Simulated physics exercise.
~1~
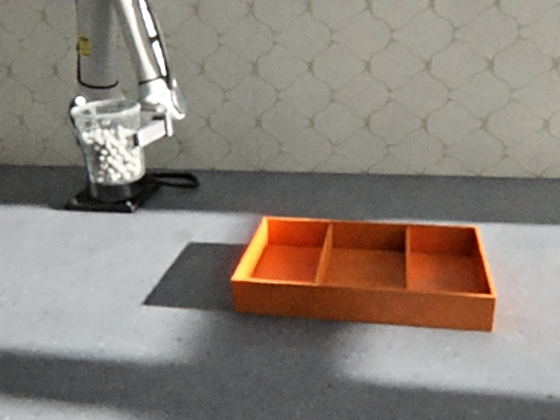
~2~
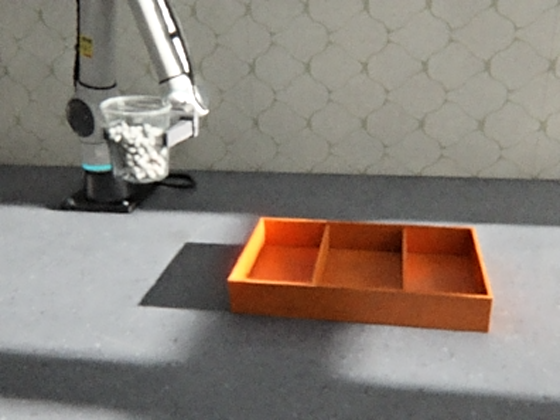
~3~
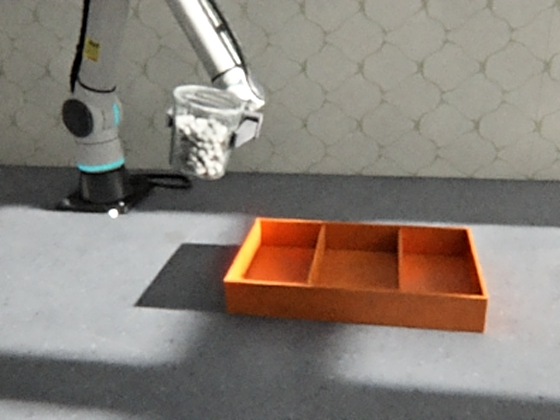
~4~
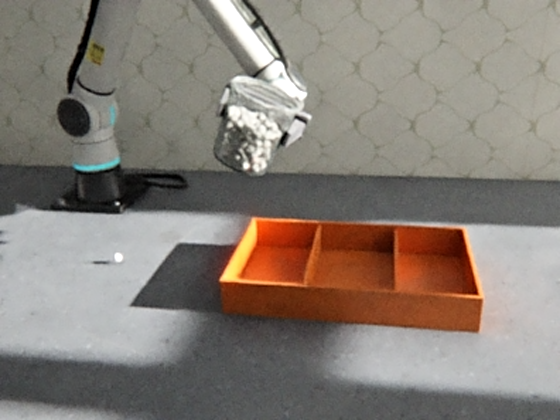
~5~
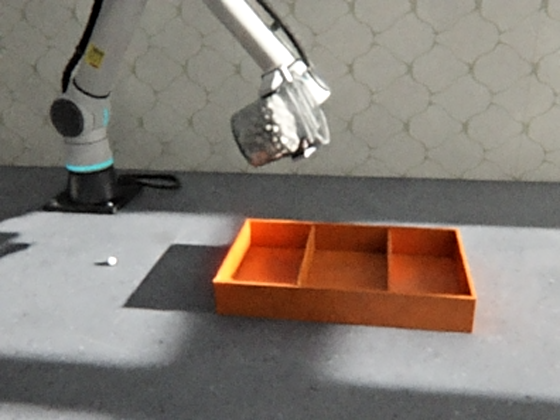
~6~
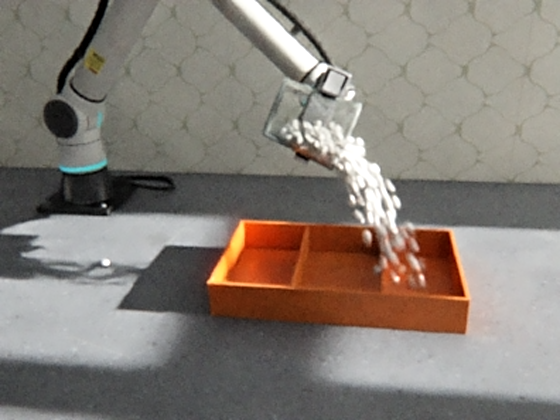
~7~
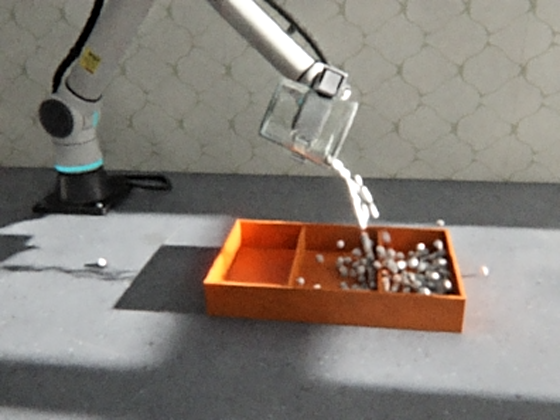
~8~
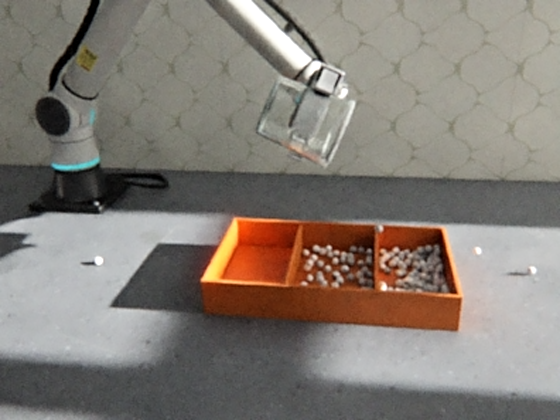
Robot arm carrying a clear cup of pale beads rightward and tipping them into an orange divided box, a few landing outside.
